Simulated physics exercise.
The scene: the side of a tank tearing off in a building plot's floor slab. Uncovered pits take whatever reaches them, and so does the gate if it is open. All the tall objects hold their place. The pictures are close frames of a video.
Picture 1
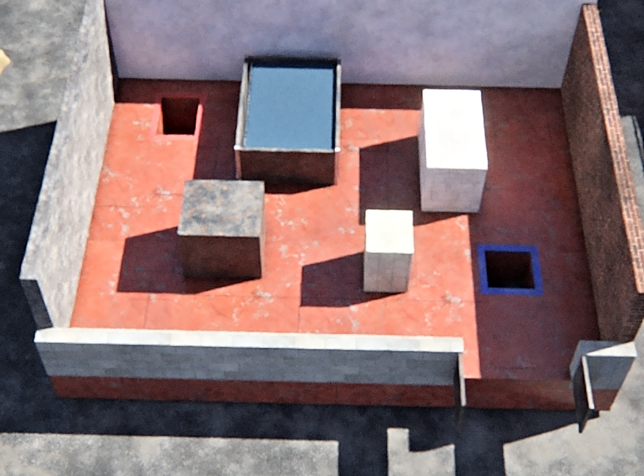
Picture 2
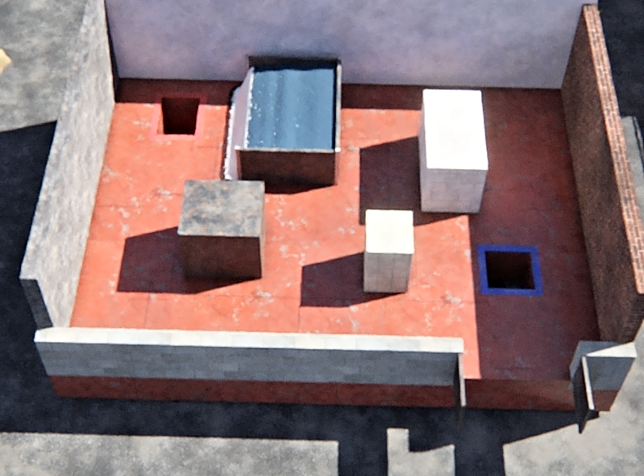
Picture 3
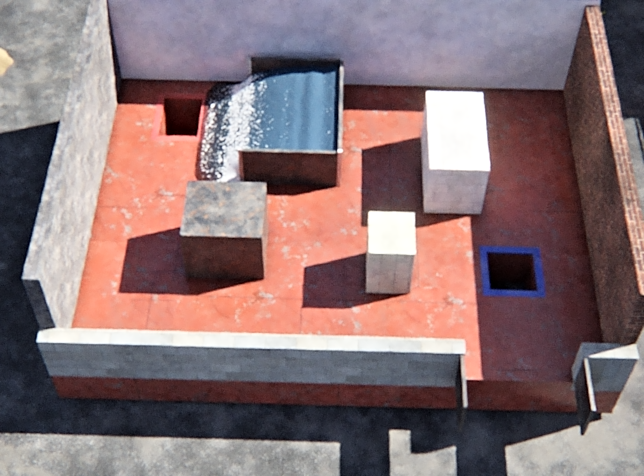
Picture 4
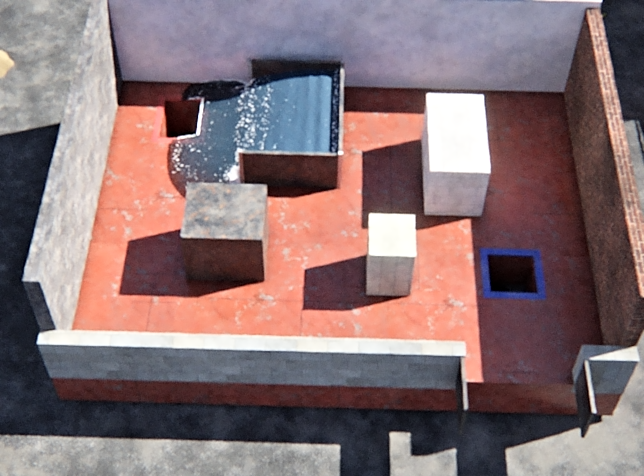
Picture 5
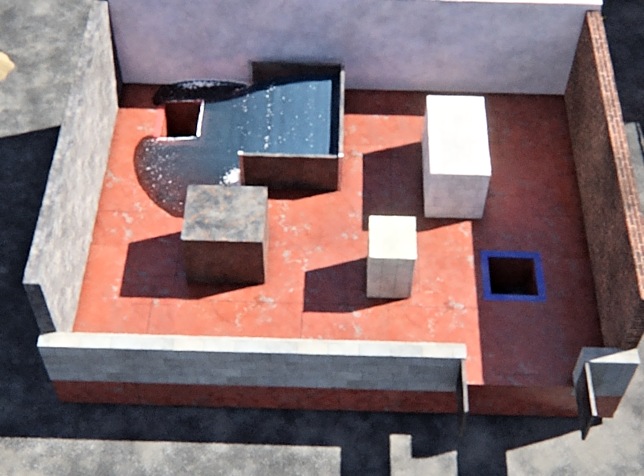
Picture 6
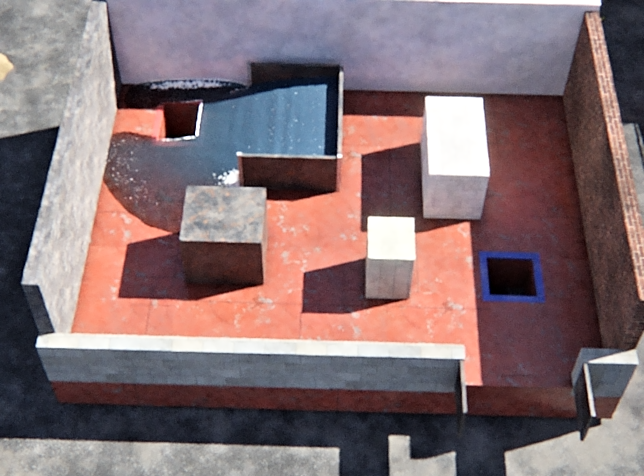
Water bursts from a tank in a walled building plot with a red floor, seen from high above. The open tank stands near the pale back wall, between a square pit at left and a white block at right, with a grey block, a smaller cream block and a blue-rimmed pit nearer. Foaming through the tank's left side, the water spreads leftward around the back pit and behind the grey block, darkening the floor, while the view barely shifts.
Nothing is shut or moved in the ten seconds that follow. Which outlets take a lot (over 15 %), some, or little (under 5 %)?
One by one: The gate takes less than 5 %; the blue pit takes less than 5 %; the red pit takes more than 15 %.
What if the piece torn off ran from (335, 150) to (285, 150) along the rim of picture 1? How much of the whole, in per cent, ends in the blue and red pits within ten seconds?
In per cent: Blue 14, red 6.
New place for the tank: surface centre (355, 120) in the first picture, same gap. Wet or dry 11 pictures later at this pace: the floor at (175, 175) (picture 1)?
At that place: Covered.
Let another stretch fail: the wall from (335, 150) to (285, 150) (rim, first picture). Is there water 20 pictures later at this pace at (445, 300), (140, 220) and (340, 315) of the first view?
As listed: Flooded, clear, covered.
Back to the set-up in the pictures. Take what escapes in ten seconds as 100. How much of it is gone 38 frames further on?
About 90 per cent.
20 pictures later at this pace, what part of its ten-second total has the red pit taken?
Some 75 per cent.
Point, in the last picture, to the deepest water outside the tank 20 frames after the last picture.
Close to (66, 359).
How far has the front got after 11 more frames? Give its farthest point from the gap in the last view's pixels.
At about (66, 359).
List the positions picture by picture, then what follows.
In the first frame, the tank at (290, 105) is whole and still.
In the second frame, water pours out at (245, 122) and has run to a hidden place.
In the third frame, water pours out at (248, 126) and has run to (229, 83).
In the fourth frame, the front is at (197, 84), out from the gap at (248, 129).
In the fifth frame, water pours out at (249, 132) and has run to (166, 86).
In the sixth frame, water pours out at (248, 133) and has run to (105, 172).
A moment on, water covers 20 % of the floor; the gate 0 %, the blue pit 0 %, the red pit 19 %.
Next, water covers 25 % of the floor; the gate 0 %, the blue pit 0 %, the red pit 33 %.
Then, water covers 30 % of the floor; the gate 0 %, the blue pit 0 %, the red pit 46 %.
Later, water covers 50 % of the floor; the gate 0 %, the blue pit 0 %, the red pit 58 %.
In the end, water covers 65 % of the floor; the gate 1 %, the blue pit 1 %, the red pit 64 %.
